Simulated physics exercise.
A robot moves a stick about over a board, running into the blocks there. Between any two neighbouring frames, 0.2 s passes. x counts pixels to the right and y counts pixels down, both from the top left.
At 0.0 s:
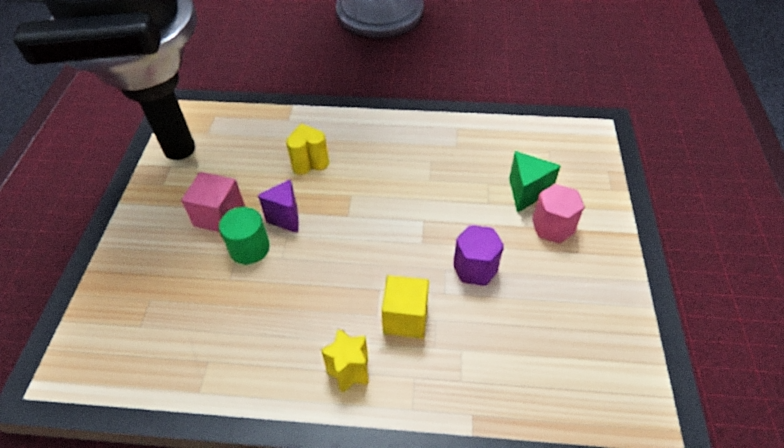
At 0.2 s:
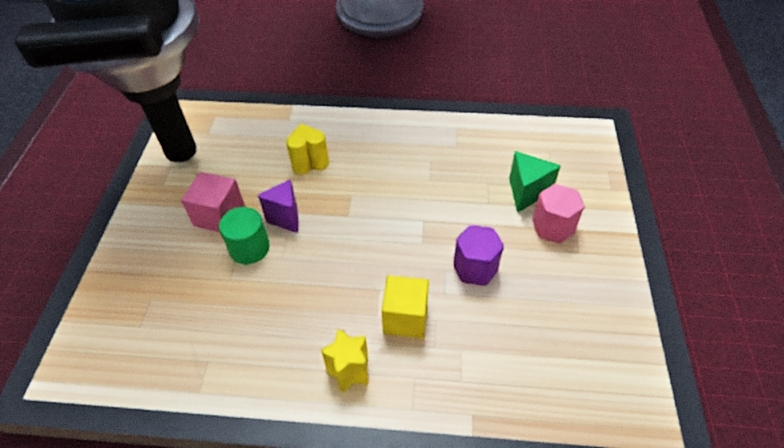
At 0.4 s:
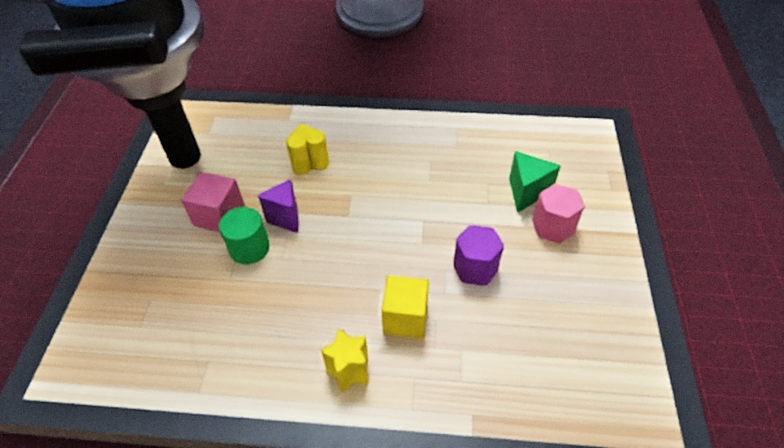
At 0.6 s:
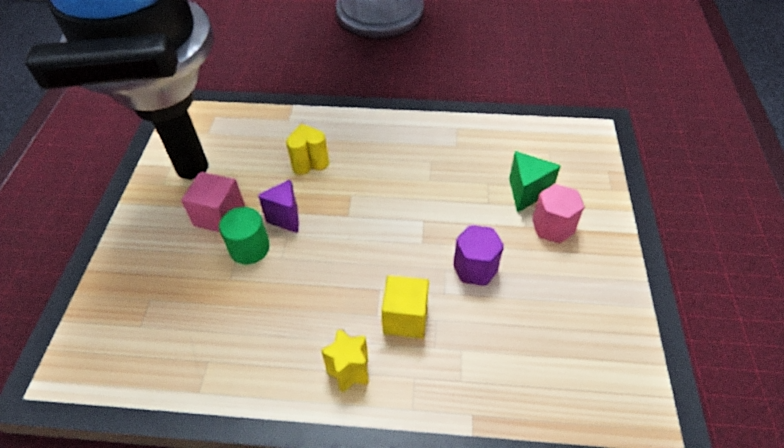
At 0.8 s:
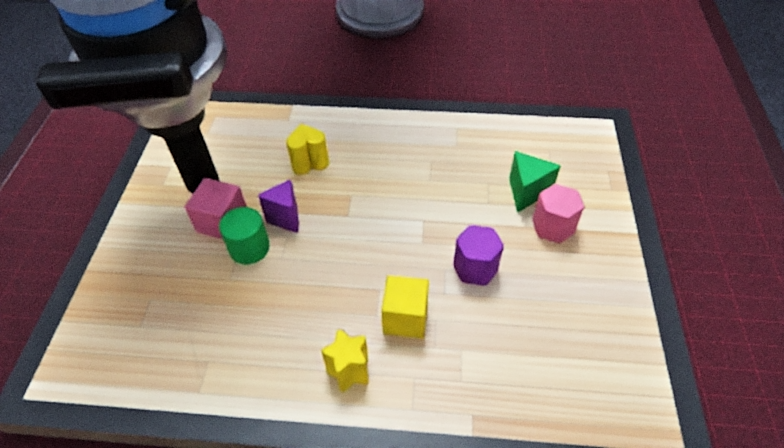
A black stick on a robot arm hangs over the upper left of a pale wooden board, seen from above at an angle by a still camera. Pink, green and purple blocks sit near it, with yellow ones at top and lower centre, and purple, pink and green ones at right. The stick creeps down and slightly right, then nudges the pink square block slightly.
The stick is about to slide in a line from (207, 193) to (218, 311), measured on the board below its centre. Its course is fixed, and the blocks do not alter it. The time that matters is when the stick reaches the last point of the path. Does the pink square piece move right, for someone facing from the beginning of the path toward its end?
It seems not.
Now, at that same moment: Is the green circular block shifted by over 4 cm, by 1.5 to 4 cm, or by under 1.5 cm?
Result: Over 4 cm.
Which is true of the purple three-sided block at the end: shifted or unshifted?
Same place.
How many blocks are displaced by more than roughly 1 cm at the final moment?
The answer will be two.
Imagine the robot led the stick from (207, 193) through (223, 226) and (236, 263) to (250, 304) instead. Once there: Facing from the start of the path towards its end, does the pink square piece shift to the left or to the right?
That's a shift to the right.
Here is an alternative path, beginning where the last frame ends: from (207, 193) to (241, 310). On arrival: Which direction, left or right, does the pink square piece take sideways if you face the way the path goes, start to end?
Slides right.
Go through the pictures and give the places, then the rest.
The first frame shows tip of the stick at (180, 149), middles of tops, pink square piece at (208, 189), green circular block at (240, 222), purple three-sided block at (279, 193).
The second frame shows stick at (181, 151), nothing pushed.
The third frame shows stick at (186, 158), nothing pushed.
The fourth frame shows stick at (193, 168), nothing pushed.
The fifth frame shows stick at (203, 183), pink square piece at (212, 196), green circular block at (240, 222), purple three-sided block at (279, 193).
What follows on the original path. One third of the way, stick at (206, 220); pink square piece at (214, 237); green circular block at (258, 242).
Two thirds of the way, stick at (209, 259); pink square piece at (227, 276), turned 15° anticlockwise; green circular block at (277, 256).
At the end, stick at (213, 302); pink square piece at (248, 304), turned 55° anticlockwise; green circular block at (280, 258); purple three-sided block unmoved.
